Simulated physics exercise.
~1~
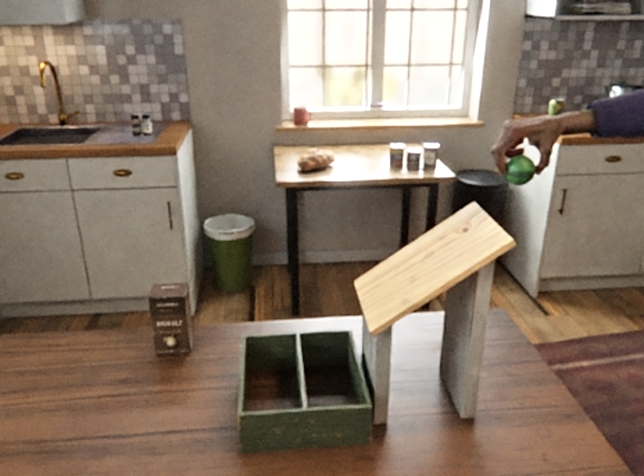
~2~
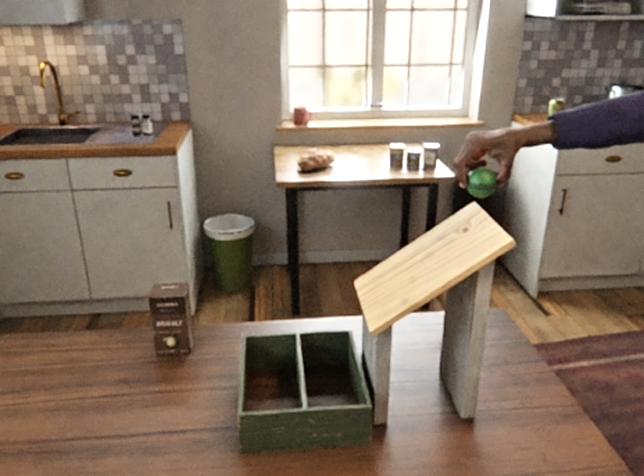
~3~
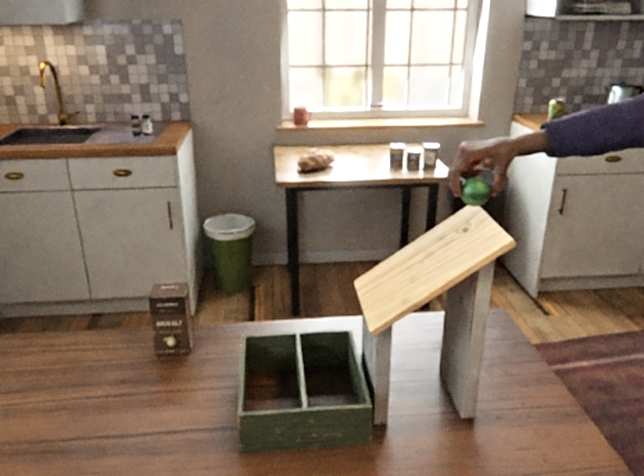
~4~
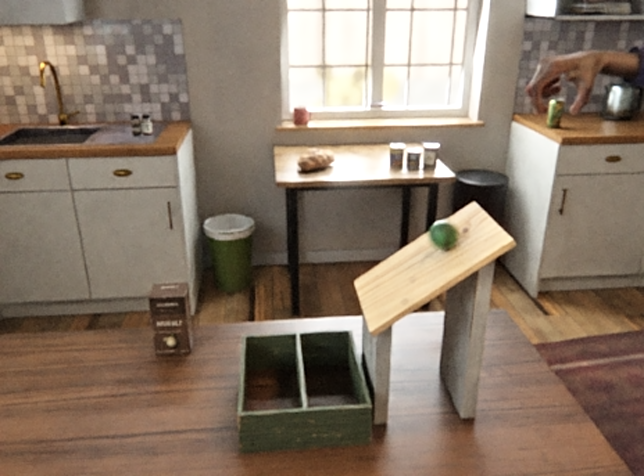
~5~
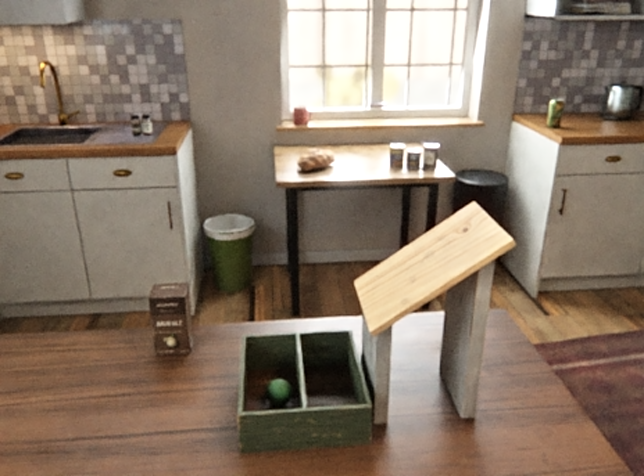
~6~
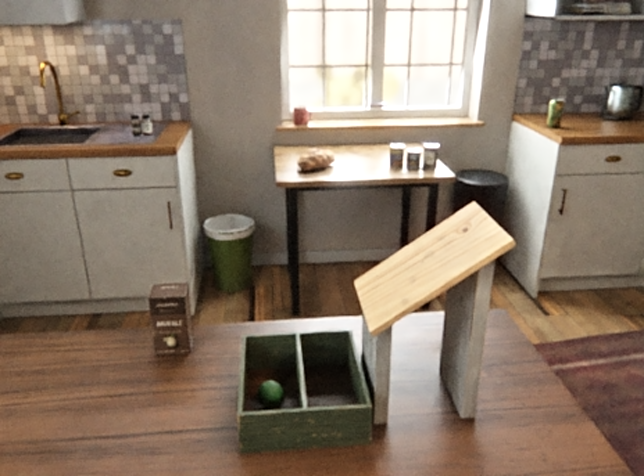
A green ball, held by a hand over a sloping wooden board and released near its top, rolled down to the left and came to rest in the farther bay of an open green tray, while a small brown carton stood nearby untouched.
